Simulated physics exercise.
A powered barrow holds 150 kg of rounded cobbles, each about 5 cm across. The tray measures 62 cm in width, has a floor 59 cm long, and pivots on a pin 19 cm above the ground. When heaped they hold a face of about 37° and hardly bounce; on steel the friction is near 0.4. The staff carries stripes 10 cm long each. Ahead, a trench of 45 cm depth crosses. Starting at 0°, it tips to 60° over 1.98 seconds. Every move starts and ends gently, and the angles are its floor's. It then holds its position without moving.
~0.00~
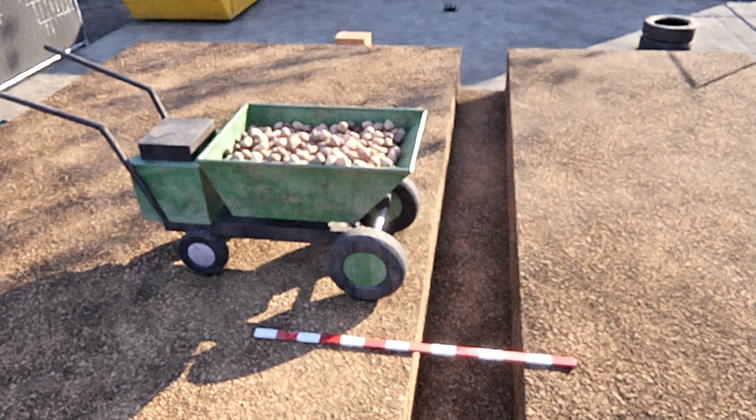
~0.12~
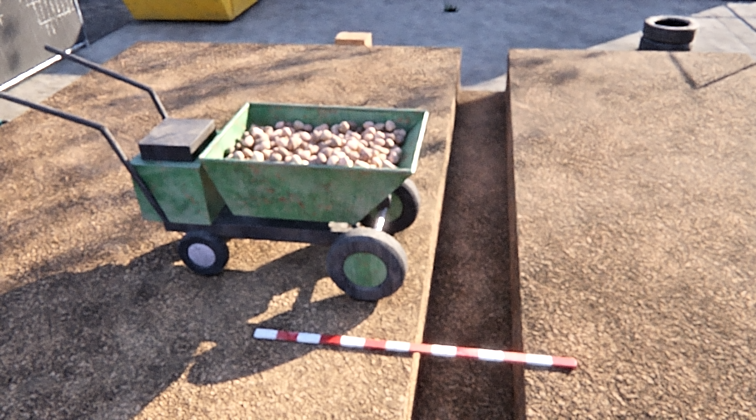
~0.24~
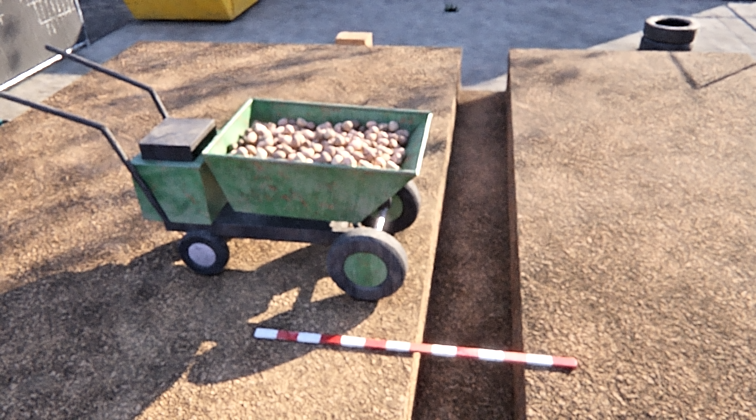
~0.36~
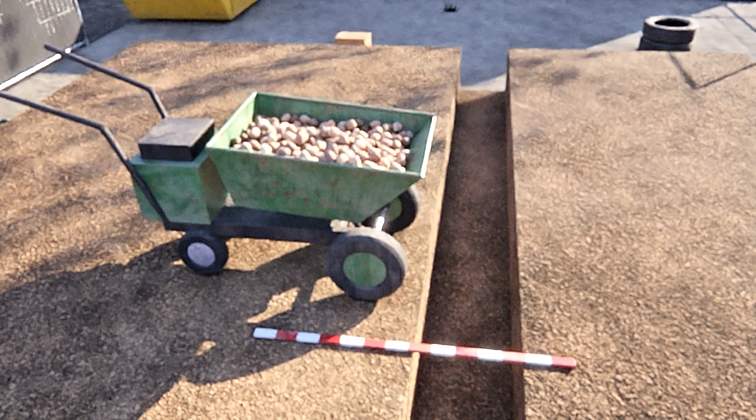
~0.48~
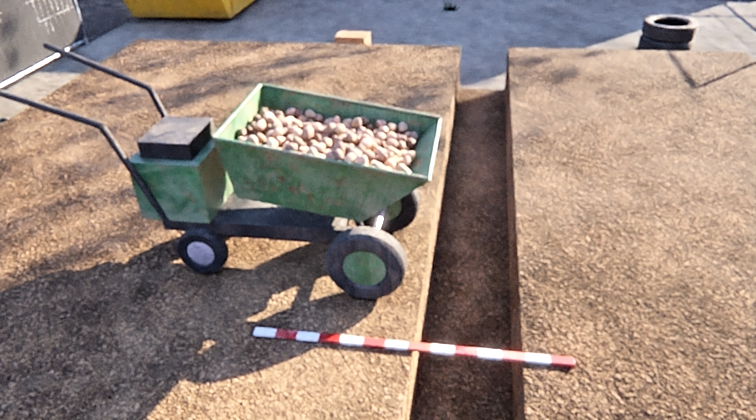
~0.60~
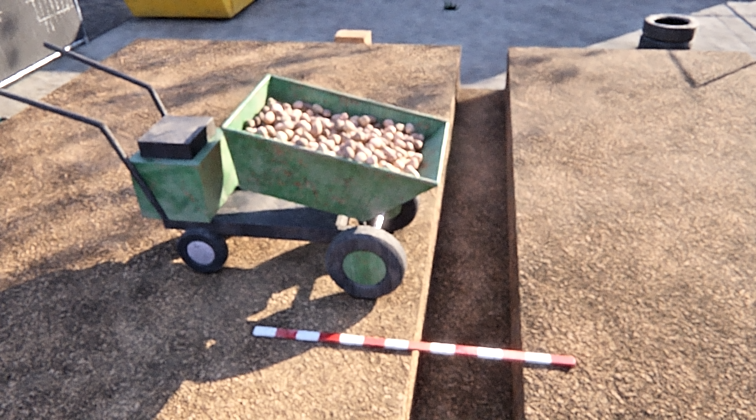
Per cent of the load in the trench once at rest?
About 51 %.
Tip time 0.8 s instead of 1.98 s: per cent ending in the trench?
Roughly 40% would finish there.
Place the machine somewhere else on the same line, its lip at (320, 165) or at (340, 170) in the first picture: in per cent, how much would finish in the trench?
About 80 and 80 per cent.
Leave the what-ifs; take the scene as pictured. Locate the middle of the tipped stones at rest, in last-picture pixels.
At about pixel (501, 322) in the last view.
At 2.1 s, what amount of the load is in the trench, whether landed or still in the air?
By that moment, roughly 10 per cent of the load.
After 1.5 s the floor is at 50°; 100 % in the tray; the foremost stones are at (482, 215).
After 2.1 s the floor is at 60°; 76 % in the tray, 11 % in the trench, 13 % past the trench; the foremost stones are at (585, 286).
After 2.4 s the floor is at 60°; 55 % in the tray, 19 % in the trench, 26 % past the trench; the foremost stones are at (637, 282).
After 4.4 s the floor is at 60°; 21 % in the tray, 51 % in the trench, 28 % past the trench; the foremost stones are at (668, 301).
